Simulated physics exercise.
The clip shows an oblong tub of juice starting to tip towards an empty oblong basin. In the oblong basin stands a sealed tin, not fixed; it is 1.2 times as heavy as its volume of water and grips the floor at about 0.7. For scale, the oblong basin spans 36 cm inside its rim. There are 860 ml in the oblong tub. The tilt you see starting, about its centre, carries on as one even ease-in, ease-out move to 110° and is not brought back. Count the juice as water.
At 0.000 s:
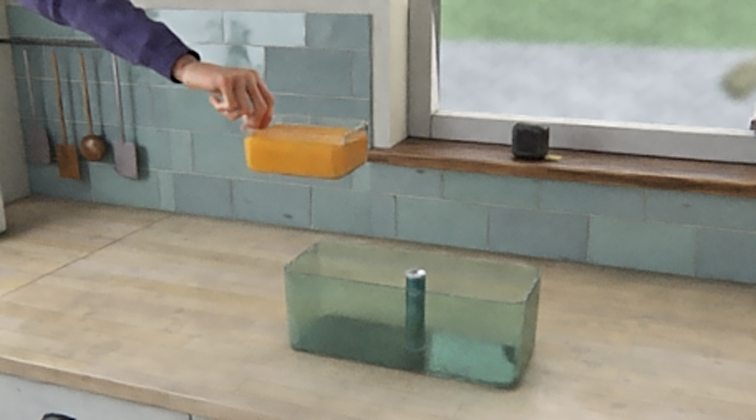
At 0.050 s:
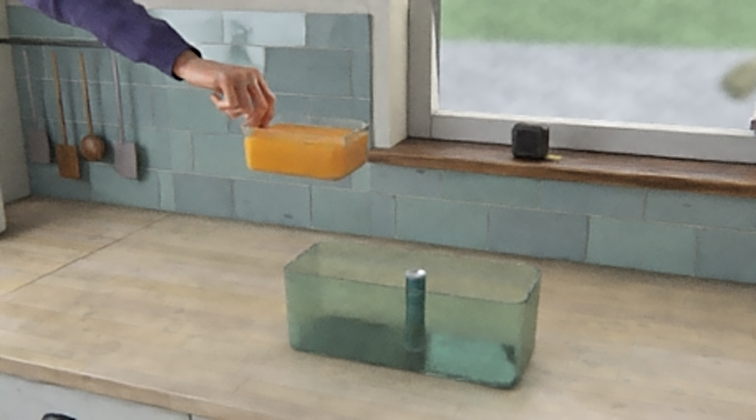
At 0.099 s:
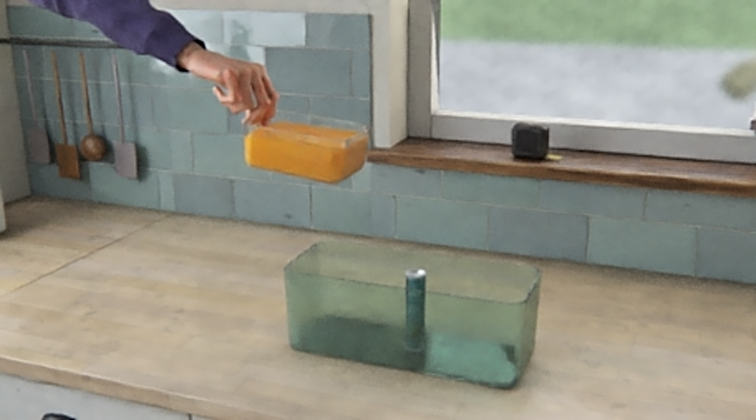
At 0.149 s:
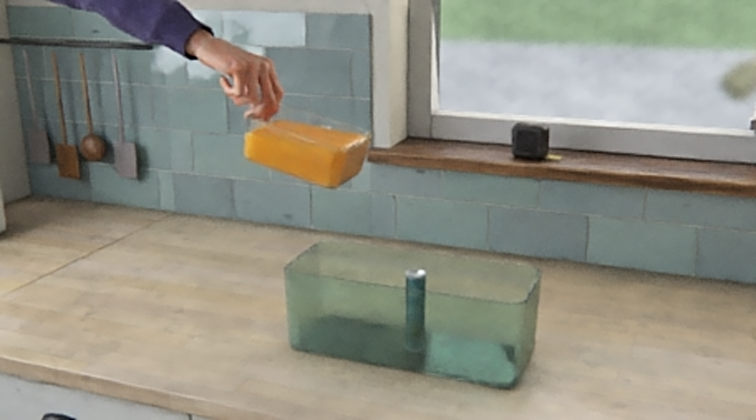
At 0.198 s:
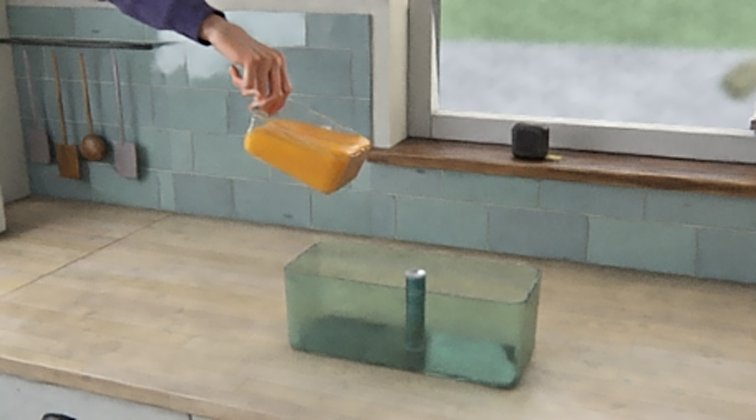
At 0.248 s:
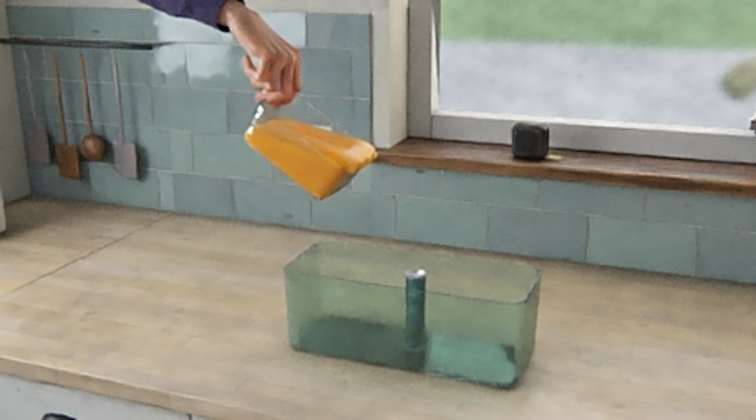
A hand in a purple sleeve held a clear tub of orange juice above an empty green basin on a wooden counter, then tilted it steadily, its right end dipping lower and lower.
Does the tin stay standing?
The tin falls.
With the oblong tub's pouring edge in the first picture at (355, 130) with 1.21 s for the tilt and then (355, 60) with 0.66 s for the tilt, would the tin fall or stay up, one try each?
First it remains upright; then it keeps standing.
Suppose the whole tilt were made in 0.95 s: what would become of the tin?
Then it stays up.
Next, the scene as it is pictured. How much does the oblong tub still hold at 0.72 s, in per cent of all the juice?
Near 1 in a hundred.
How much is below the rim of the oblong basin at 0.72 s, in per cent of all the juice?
Some 88 per cent.
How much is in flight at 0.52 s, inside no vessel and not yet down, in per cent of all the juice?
Some 52 per cent.
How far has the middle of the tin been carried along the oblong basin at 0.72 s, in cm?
About 3 cm.
After 0.52 s the tilt is 99° and 9 per cent is still to pour; the tin stands where it began.
After 0.72 s the tilt is 110° and 1 per cent is still to pour; the tin leans 9°.
After 0.93 s the tilt is 110° and 0 per cent is still to pour; the tin leans 24°.
After 1.16 s the tilt is 110° and 0 per cent is still to pour; the tin lies on its side.
In the end the tin lies on its side.
